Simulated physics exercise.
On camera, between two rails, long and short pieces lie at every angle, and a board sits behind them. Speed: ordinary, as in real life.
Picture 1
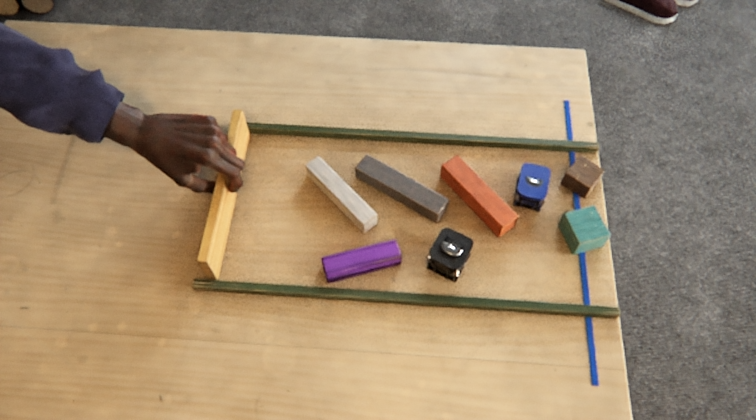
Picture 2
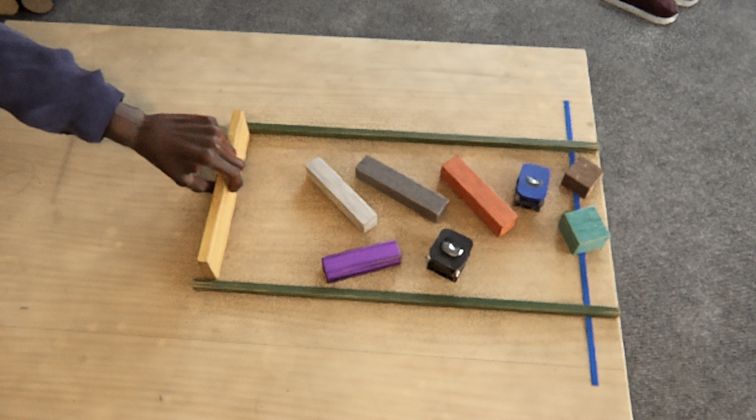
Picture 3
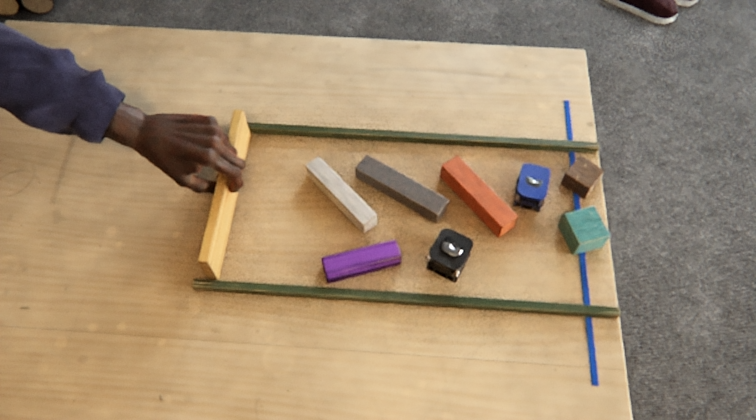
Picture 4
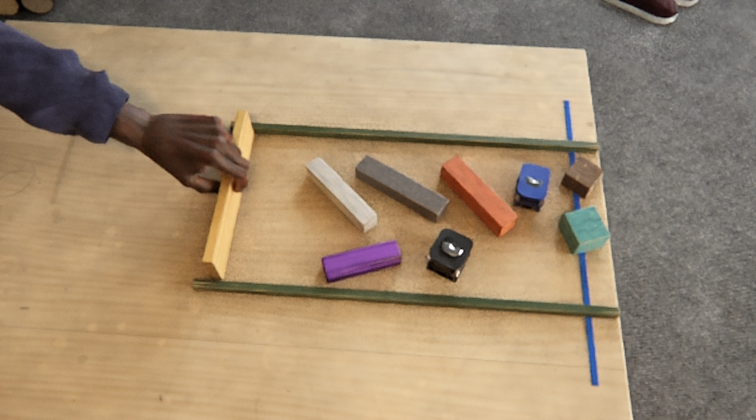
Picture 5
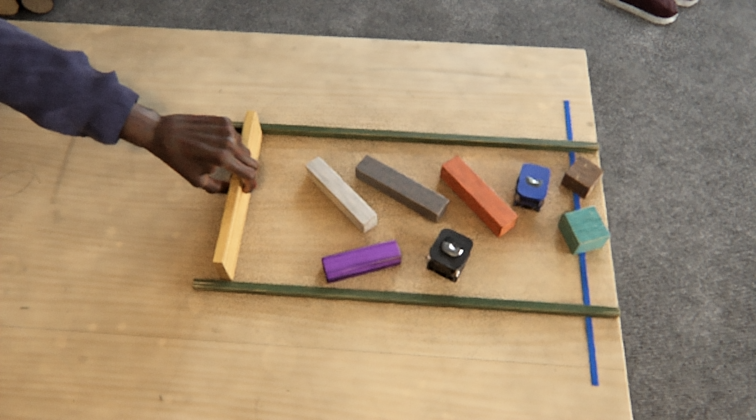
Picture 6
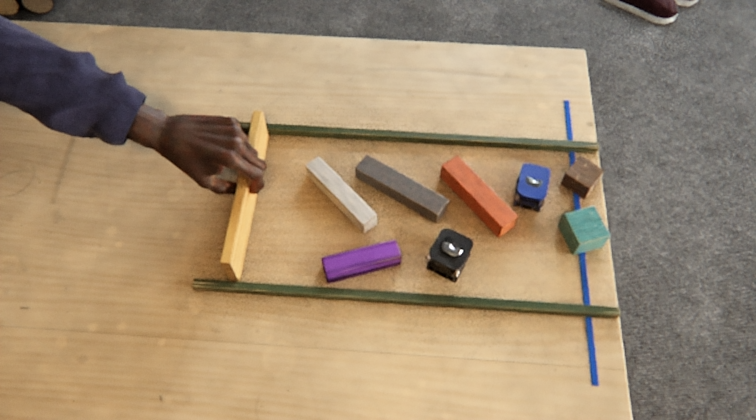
Hand holding a yellow board upright between two green rails, then sliding it slightly right toward scattered bars, cases and blocks.
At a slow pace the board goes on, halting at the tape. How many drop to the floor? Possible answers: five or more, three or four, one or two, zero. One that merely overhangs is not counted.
Five or more of them.
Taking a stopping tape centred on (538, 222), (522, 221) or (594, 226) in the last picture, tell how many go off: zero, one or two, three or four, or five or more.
Counts as listed: 3 or 4 / 1 or 2 / 5 or more.
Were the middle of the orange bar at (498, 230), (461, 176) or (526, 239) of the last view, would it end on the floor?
Trying each place in order, it drops down, it drops down and it drops down.
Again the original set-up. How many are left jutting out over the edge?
Counting them gives 2.
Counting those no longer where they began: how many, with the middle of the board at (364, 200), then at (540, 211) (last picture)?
Counts: 4 / 8.
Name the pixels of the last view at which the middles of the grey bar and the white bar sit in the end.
Final positions: Near (606, 189); near (590, 220).
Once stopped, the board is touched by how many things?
All in all, 2.
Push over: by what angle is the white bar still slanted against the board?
Misalignment: Close to 0°.
Soon after, none off yet; brown block at rest near (582, 177); turquoise block at rest near (584, 230); blue case at rest near (532, 187).
At rest, the number that fall off is five or more; fallen, black case, orange bar, blue case, turquoise block and brown block.
